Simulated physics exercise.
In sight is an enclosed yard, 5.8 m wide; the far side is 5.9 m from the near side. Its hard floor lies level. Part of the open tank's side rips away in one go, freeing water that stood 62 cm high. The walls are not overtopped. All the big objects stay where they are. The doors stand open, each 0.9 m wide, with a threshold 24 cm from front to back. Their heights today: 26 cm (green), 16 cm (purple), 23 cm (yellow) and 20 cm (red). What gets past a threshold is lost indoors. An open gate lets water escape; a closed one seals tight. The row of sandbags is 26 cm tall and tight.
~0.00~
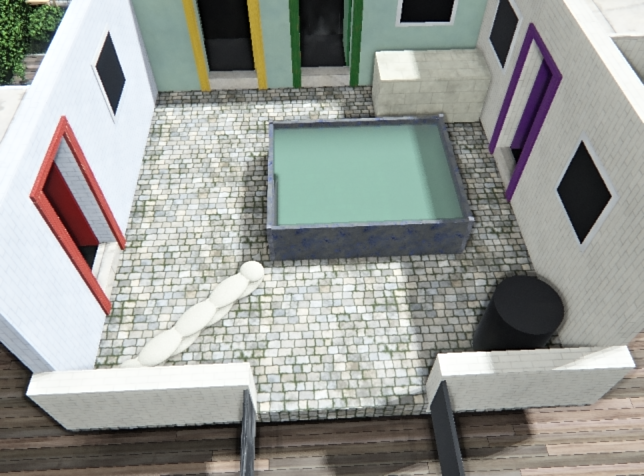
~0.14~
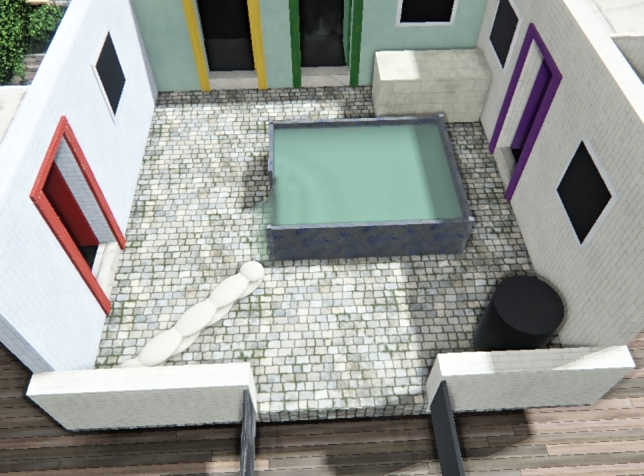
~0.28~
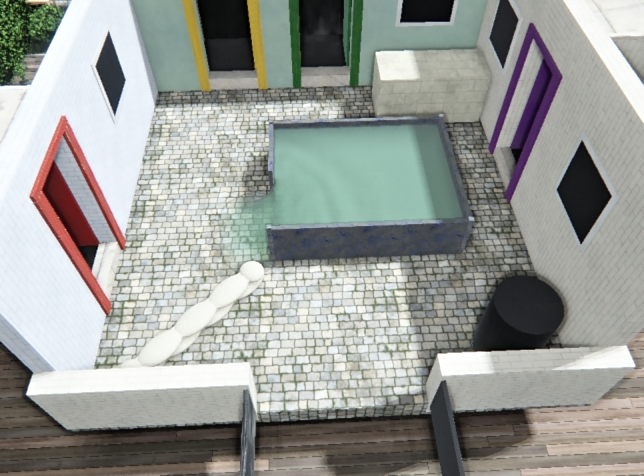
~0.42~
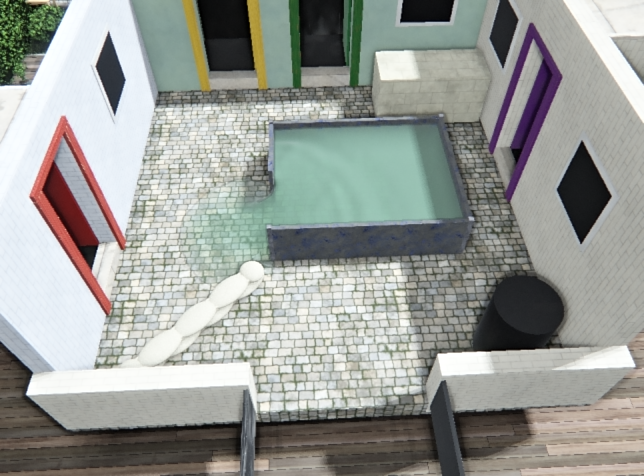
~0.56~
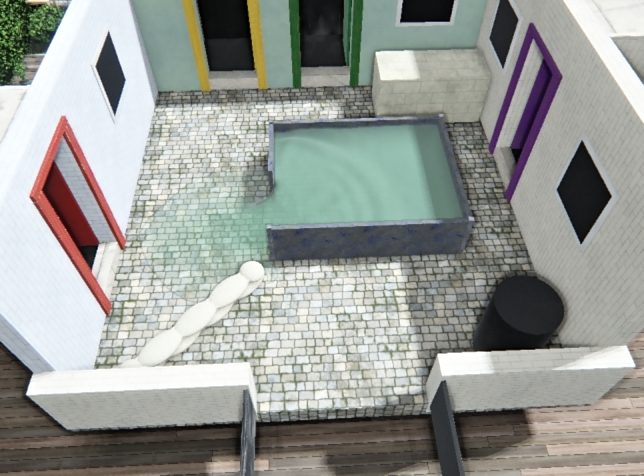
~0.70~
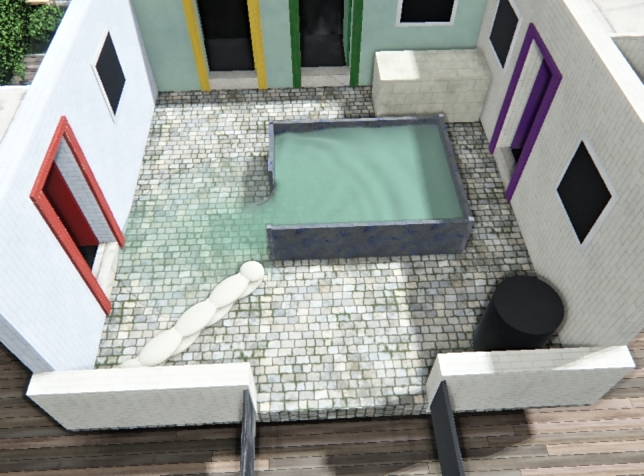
Greenish water sits still in a raised open tank in a walled, cobbled yard, then begins to pour out through a gap in the tank's left side. A thin, pale green sheet spreads left over the paving toward the side with the red doorway, while curved ripples cross the water still in the tank.
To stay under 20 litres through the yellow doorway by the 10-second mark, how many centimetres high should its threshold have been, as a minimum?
Some 16 cm above the ground.
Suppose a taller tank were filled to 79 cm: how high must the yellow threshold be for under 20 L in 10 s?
Then roughly 18 cm.
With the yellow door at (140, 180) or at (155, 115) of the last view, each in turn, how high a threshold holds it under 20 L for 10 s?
About 19 and 18 cm.
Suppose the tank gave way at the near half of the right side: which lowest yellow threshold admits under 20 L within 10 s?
About 6.0 cm.
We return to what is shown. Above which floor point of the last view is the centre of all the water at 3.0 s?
Near (284, 218).
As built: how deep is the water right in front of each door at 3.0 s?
Depths in cm: Green 0, purple 0, yellow 14, red 30.
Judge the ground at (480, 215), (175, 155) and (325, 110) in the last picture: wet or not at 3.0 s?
In turn: Still dry, wet, not reached.
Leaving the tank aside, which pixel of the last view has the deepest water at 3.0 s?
Near (88, 400).
After 1.4 s water covers 20 % of the floor, deepest (35 cm) near (261, 237); it has not reached the yellow door.
After 3.0 s water covers 40 % of the floor, deepest (42 cm) near (88, 400); 14 cm at the yellow door, 0 litres in over its 23 cm threshold.
After 10.0 s water covers 90 % of the floor, deepest (26 cm) near (458, 86); 13 cm at the yellow door, 0 litres in over its 23 cm threshold.
At the yellow door as built, the water arrived by 2.7 s and peaked near 22 cm at 6.0 s.
Run again over the same 10 s with other heights there, 30 litres in over 14.5 cm, 3 litres over 20 cm. The limit of 20 litres is kept from about 16 cm up.
